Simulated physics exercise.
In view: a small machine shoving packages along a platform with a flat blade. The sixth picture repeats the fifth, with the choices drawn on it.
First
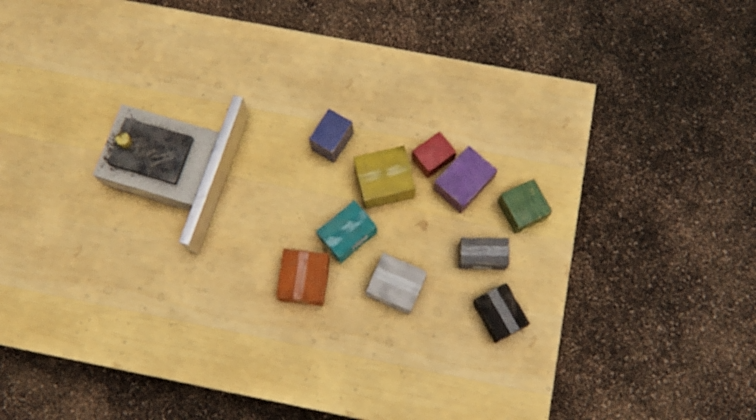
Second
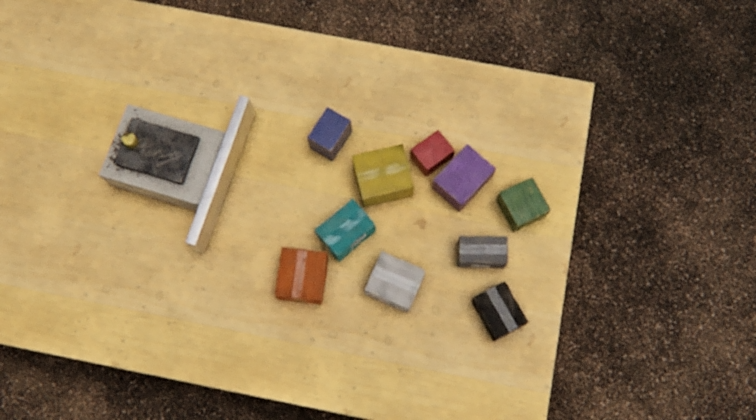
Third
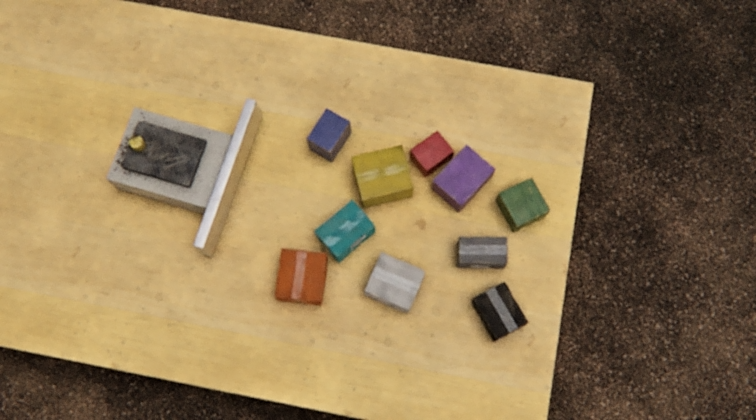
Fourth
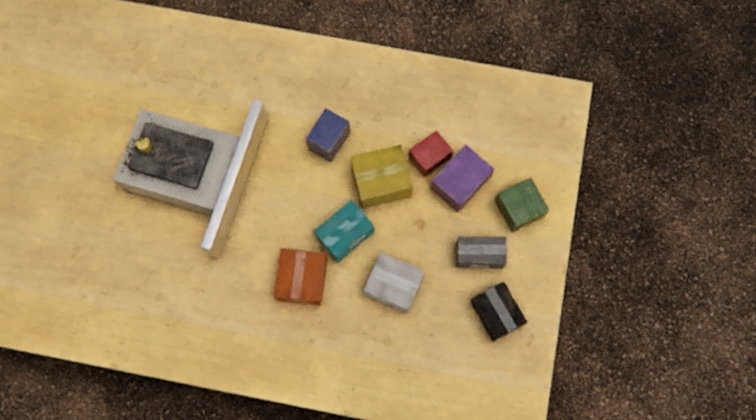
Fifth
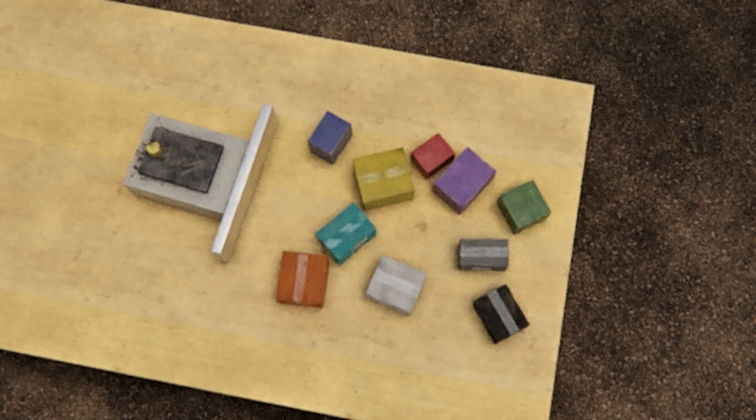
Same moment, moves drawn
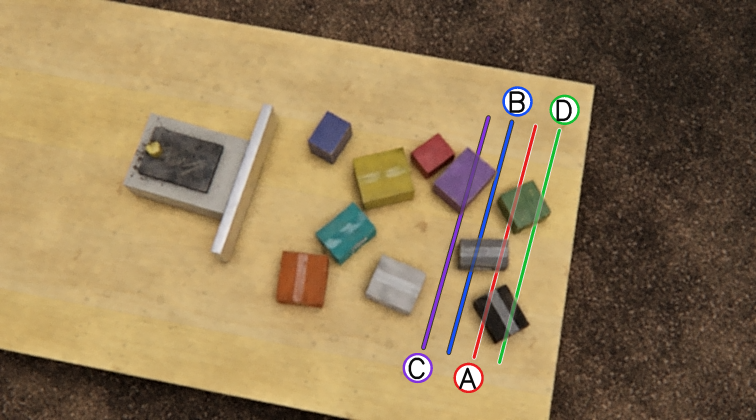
A small grey machine with a flat upright blade creeps rightward across a pale wooden platform above dark brown ground, seen from high overhead. To its right sit scattered boxes: blue, yellow, red and purple above, green at far right, turquoise and orange nearer the blade, with white, grey and black lower right. The machine advances slowly without touching any box, and they stay put while the view wavers very slightly.
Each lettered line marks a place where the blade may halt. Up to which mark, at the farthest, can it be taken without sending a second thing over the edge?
As far as mark B.
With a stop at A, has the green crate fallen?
Yes.
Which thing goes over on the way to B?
The green crate.
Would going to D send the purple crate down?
Yes.
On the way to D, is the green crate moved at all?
By then, yes.
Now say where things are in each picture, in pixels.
In the first frame, blue crate (332, 136); orange box (303, 278); black box (501, 313).
In the second frame, robot (162, 152); turquoise parcel (346, 230).
In the third frame, robot (169, 155); green crate (523, 205).
In the fourth frame, robot (176, 157); yellow box (381, 177).
In the fifth frame, robot (186, 161); white parcel (396, 286); blue crate (331, 138); orange box (303, 280).
On the marked copy, A at (506, 238); B at (481, 233); C at (457, 229); D at (531, 242).
Following B. Soon after the start, robot (271, 176); orange box (327, 293); blue crate (368, 144).
Later, robot (357, 192); green crate (544, 214); purple crate (505, 188).
In the end, robot (423, 204); green crate over the edge; purple crate (570, 200); one fallen.
As for the rest, A drops two; C is within the limit but short; D drops four.
